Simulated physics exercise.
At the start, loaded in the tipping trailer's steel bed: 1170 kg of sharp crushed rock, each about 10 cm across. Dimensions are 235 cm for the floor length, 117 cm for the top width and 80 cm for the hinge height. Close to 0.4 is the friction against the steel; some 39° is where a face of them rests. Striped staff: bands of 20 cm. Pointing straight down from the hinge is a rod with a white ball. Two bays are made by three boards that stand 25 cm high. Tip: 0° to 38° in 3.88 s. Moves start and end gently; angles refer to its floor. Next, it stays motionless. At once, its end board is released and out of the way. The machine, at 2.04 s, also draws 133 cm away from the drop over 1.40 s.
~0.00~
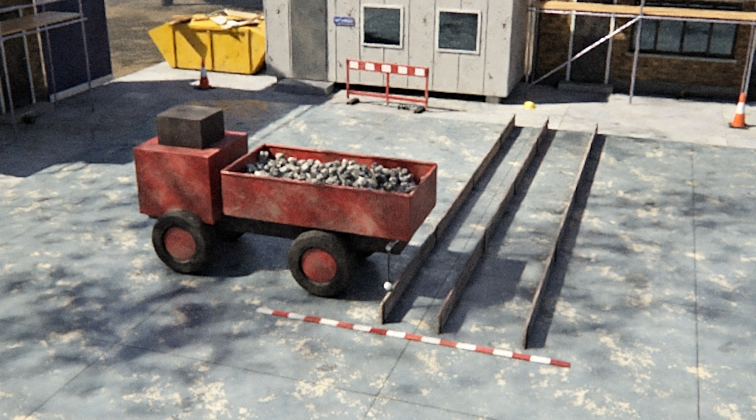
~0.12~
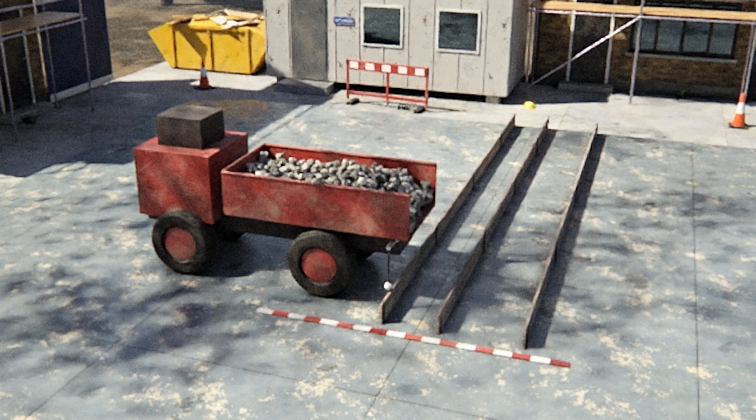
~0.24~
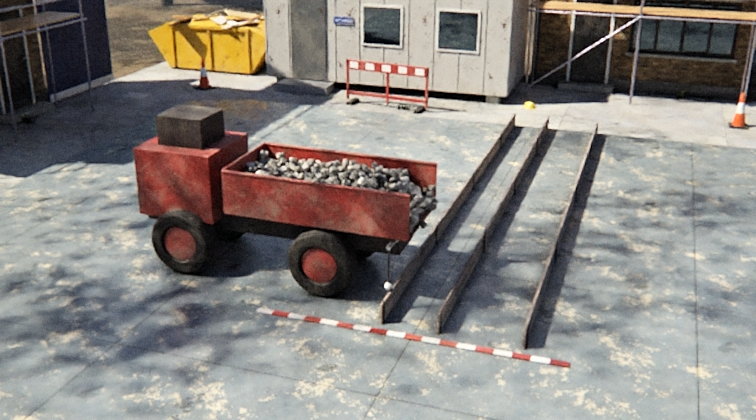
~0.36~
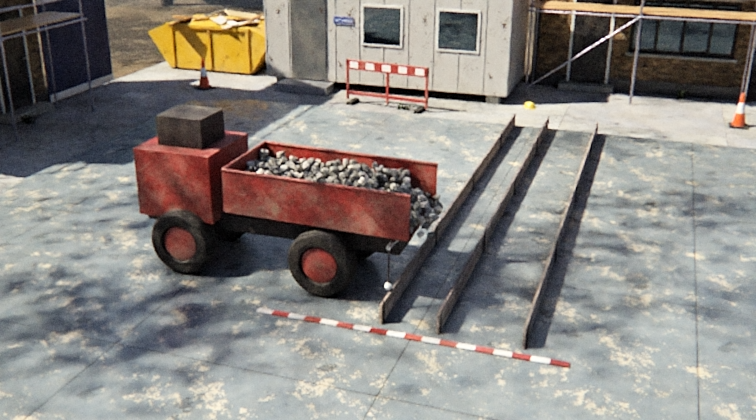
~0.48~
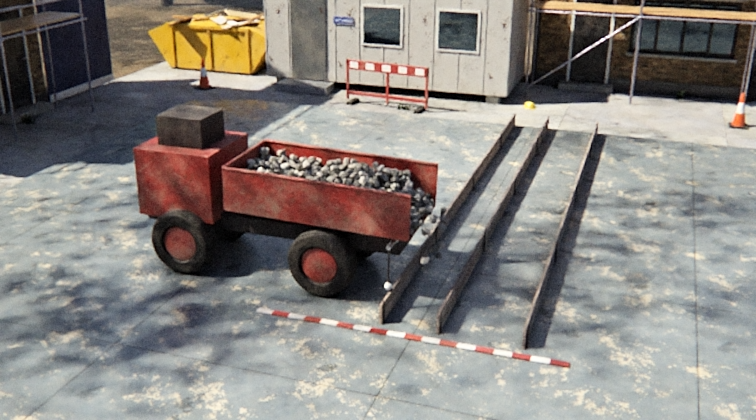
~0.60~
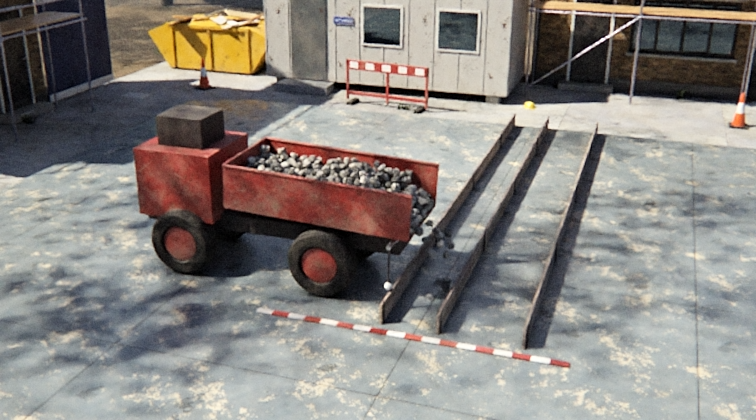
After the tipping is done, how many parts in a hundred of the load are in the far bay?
About 0 out of 100.
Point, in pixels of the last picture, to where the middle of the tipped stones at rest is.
At about pixel (378, 271) in the last view.
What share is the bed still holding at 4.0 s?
Roughly 0 per cent is still inside.
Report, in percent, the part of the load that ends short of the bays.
Near 70 in a hundred.
After 2.9 s the floor is at 32°; 42 % in the bed, 27 % short of the bays, 31 % in the near bay; the foremost stones are at (456, 293).
After 4.0 s the floor is at 38°; 0 % in the bed, 69 % short of the bays, 30 % in the near bay; the foremost stones are at (457, 295).
After 4.3 s the floor is at 38°; 0 % in the bed, 69 % short of the bays, 30 % in the near bay; the foremost stones are at (457, 295).
After 7.3 s the floor is at 38°; 0 % in the bed, 69 % short of the bays, 30 % in the near bay; the foremost stones are at (457, 295).
